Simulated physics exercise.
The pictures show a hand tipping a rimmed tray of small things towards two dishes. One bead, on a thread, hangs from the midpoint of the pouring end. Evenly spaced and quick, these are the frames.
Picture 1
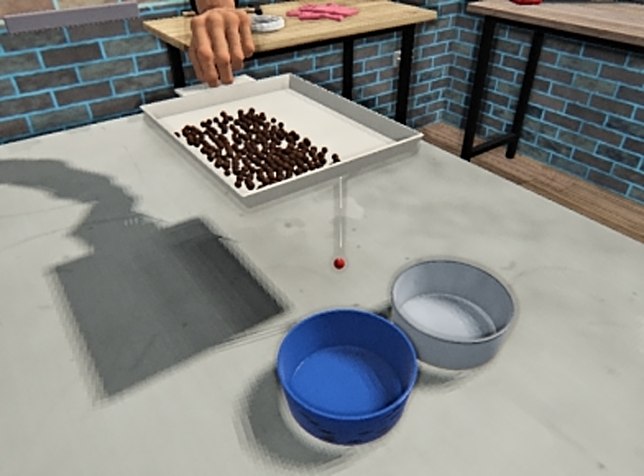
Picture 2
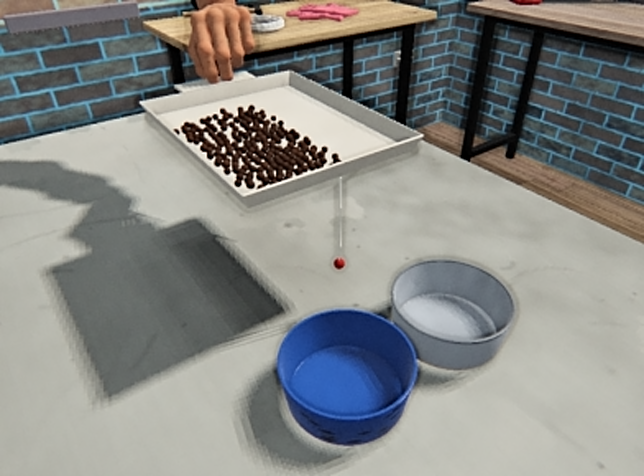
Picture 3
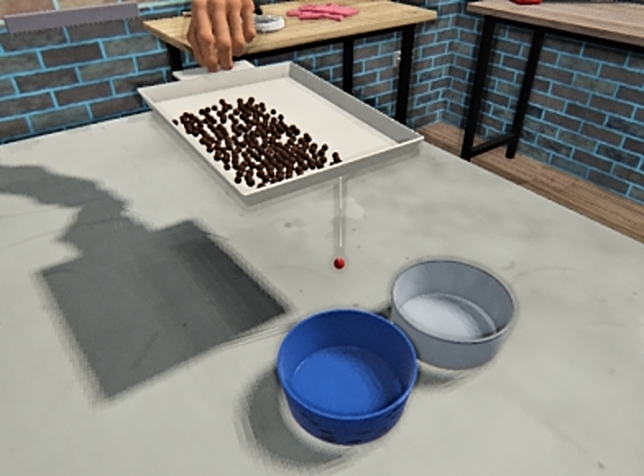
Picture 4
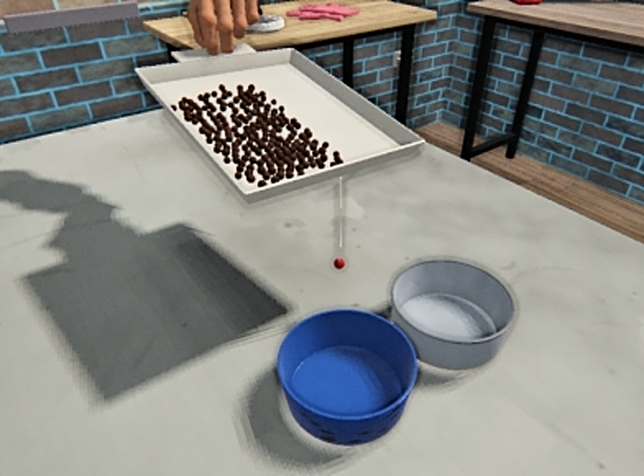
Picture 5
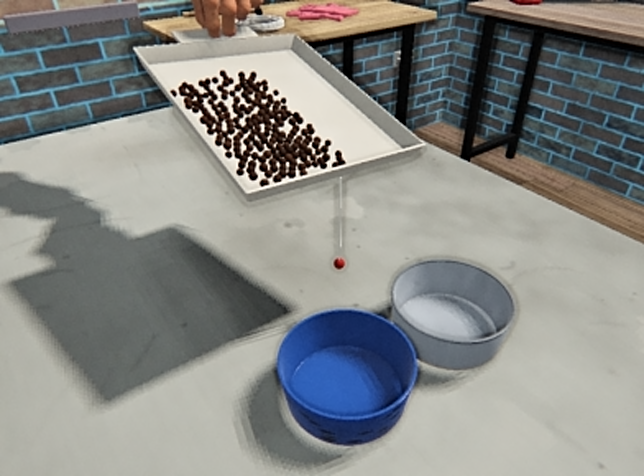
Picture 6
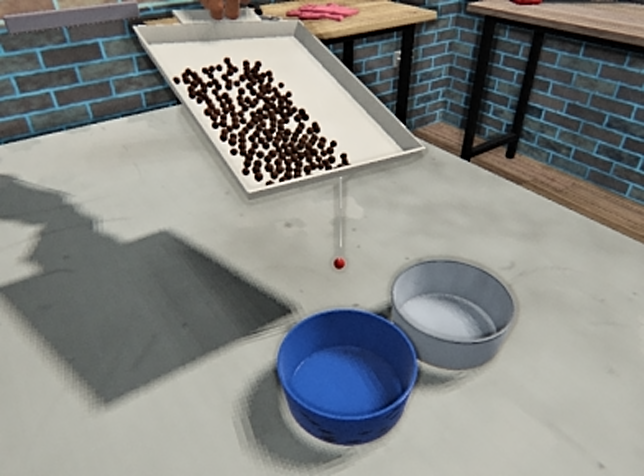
At first, a hand holds a white rimmed tray of small dark brown berries nearly level above a table with a blue dish and a grey one, a red bead hanging beneath. Then the hand raises the tray's back edge, tilting it steadily more steeply, and the berries shift slightly.
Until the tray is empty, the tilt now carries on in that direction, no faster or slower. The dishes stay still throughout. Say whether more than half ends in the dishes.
So the dishes mostly fail at catching it, really.
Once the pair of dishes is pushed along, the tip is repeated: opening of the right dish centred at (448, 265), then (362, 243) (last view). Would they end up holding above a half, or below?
A majority, then a minority.
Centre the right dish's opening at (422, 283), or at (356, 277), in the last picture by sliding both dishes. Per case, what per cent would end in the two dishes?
80 %, then 60 %.
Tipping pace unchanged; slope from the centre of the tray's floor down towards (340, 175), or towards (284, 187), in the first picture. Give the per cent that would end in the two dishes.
Lab note: Try one about 60 %, try two about 10 %.
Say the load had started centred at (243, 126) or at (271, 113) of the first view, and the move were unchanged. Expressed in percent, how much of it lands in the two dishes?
Respectively 20 and 40 in a hundred.
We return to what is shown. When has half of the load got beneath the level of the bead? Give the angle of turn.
Roughly 90 degrees of turn.
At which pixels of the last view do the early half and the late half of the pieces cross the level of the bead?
About (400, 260) to begin with, then about (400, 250).
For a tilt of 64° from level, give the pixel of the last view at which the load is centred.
In the last view, the load is centred near (365, 165).
Just after the last frame, tray tipped steeply; the larger part on the tray; just a few in the right dish; just a few outside both; about a tenth in the air.
A moment on, tray tipped past a quarter turn; about a tenth in the left dish; about a tenth in the right dish; roughly two thirds outside both; about a tenth in the air.
Further on, tray tipped past a quarter turn; about a tenth in the left dish; about a tenth in the right dish; the larger part outside both.
When it is over, tray tipped past a quarter turn; about a tenth in the left dish; about a tenth in the right dish; the larger part outside both.
